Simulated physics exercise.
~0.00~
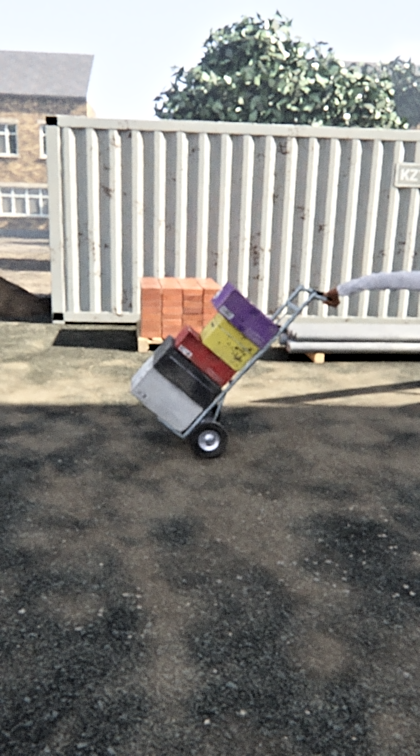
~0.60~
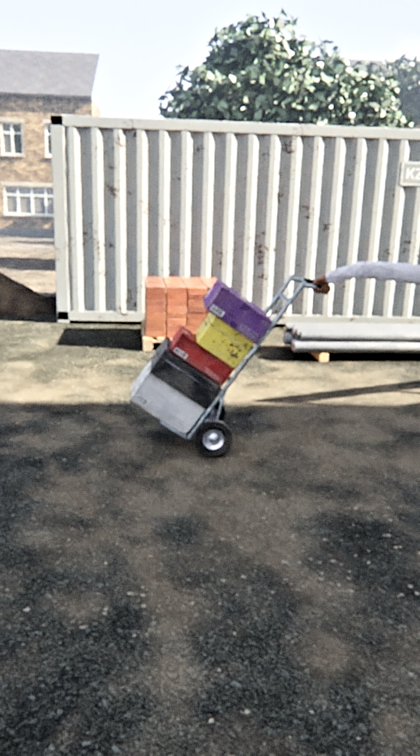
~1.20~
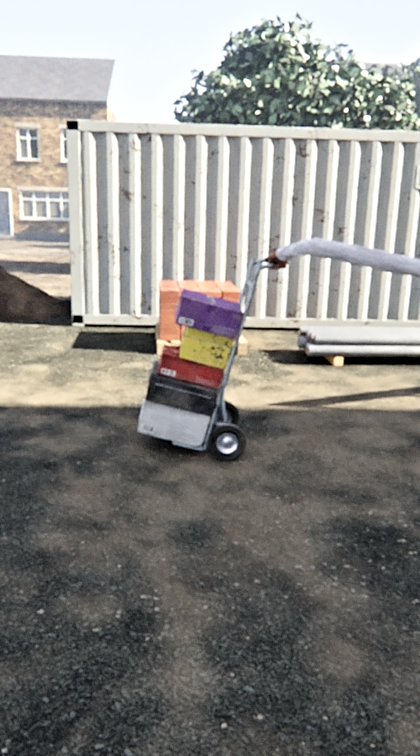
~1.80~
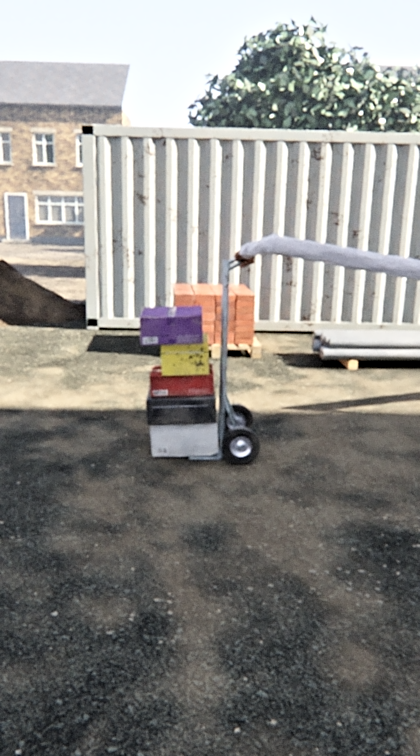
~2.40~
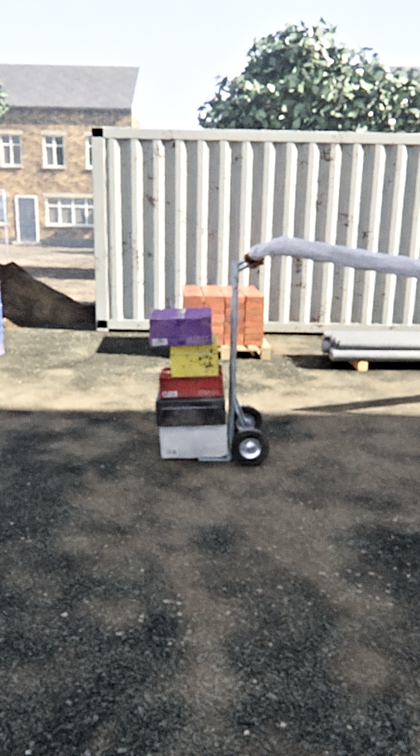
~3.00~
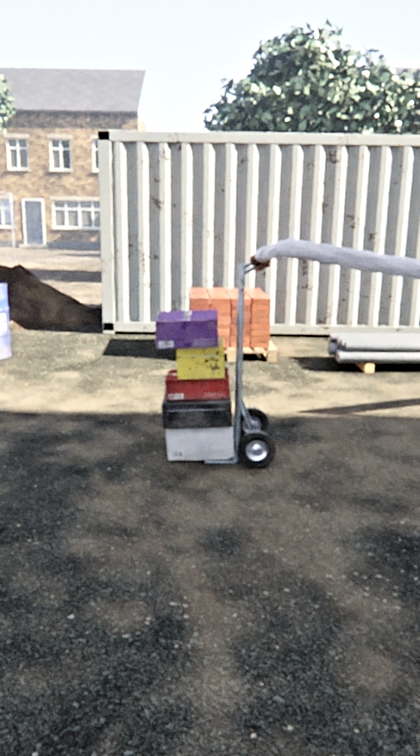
We see a hand holding a tilted sack truck stacked with white, black, red, yellow and purple boxes in a yard, then swinging it upright; the upper boxes shift left, the purple one most, and the stack ends standing, its top overhanging to the left.
